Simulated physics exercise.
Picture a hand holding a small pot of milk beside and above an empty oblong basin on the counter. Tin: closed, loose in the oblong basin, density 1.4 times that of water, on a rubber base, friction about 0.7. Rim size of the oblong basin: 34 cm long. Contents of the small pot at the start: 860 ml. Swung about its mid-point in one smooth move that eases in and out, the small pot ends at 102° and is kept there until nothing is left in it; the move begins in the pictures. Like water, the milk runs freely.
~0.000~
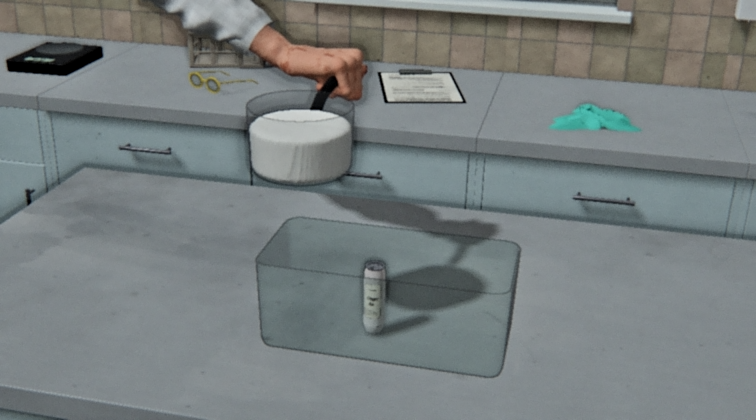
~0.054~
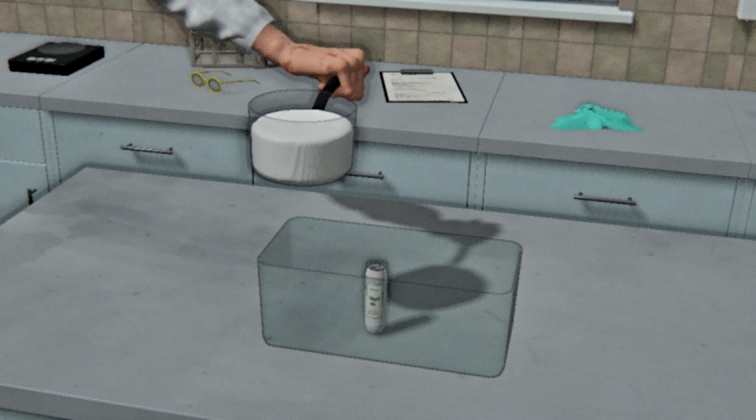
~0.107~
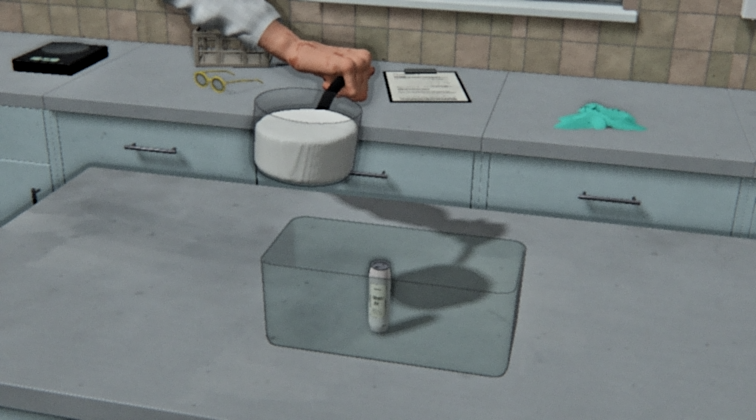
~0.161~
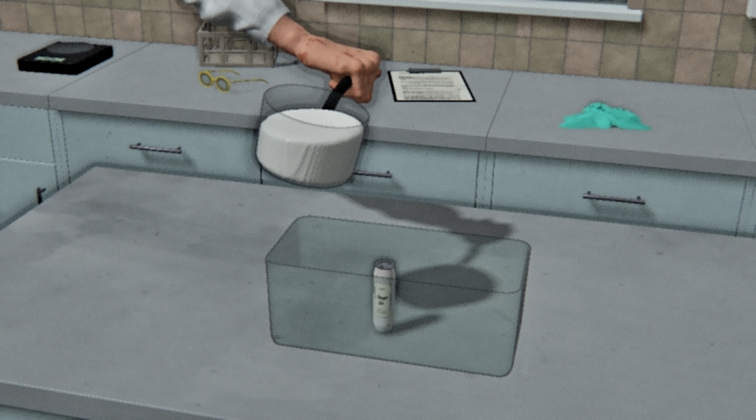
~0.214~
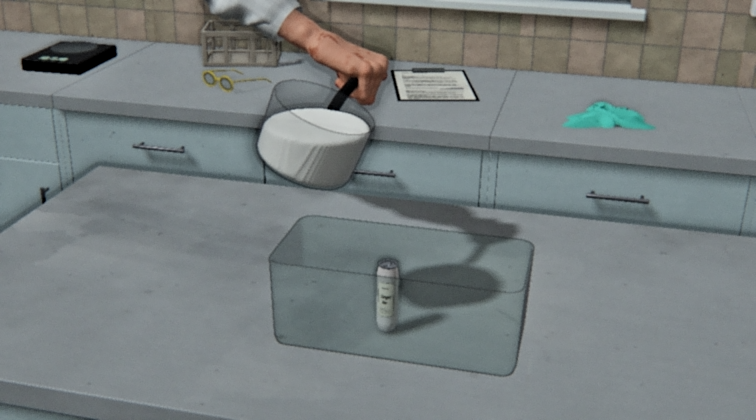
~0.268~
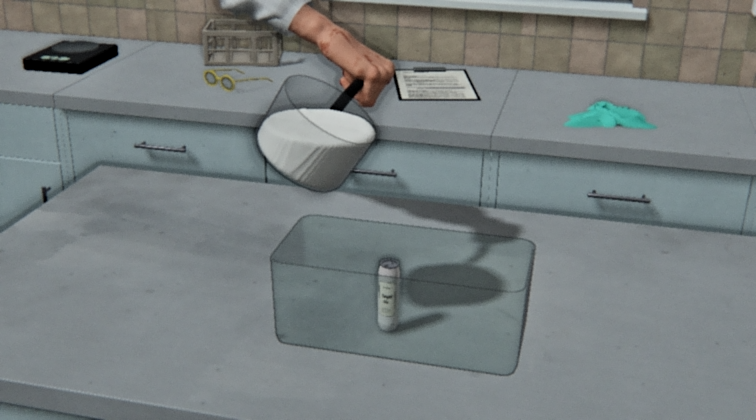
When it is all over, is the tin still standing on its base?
Not tipped.
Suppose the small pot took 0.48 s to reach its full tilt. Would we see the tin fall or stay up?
The tin stays on its base.
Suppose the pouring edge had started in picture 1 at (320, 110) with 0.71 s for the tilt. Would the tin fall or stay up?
Then it tips over.
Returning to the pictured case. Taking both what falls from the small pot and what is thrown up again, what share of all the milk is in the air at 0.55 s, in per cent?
Roughly 40 percent.
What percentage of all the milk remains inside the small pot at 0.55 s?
Around 46 in a hundred.
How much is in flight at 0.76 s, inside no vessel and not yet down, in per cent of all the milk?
I'd say some 10 per cent is in the air.
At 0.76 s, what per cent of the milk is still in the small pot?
About 12 percent.
Then, 0.55 s in, the tilt is 90° and 46 per cent is still to pour; the tin stands where it began.
Then, 0.76 s in, the tilt is 102° and 12 per cent is still to pour; the tin stands where it began.
Then, 0.97 s in, the tilt is 102° and 2 per cent is still to pour; the tin stands where it began.
Then, 1.21 s in, the tilt is 102° and 0 per cent is still to pour; the tin stands where it began.
Finally, the tin stands where it began.
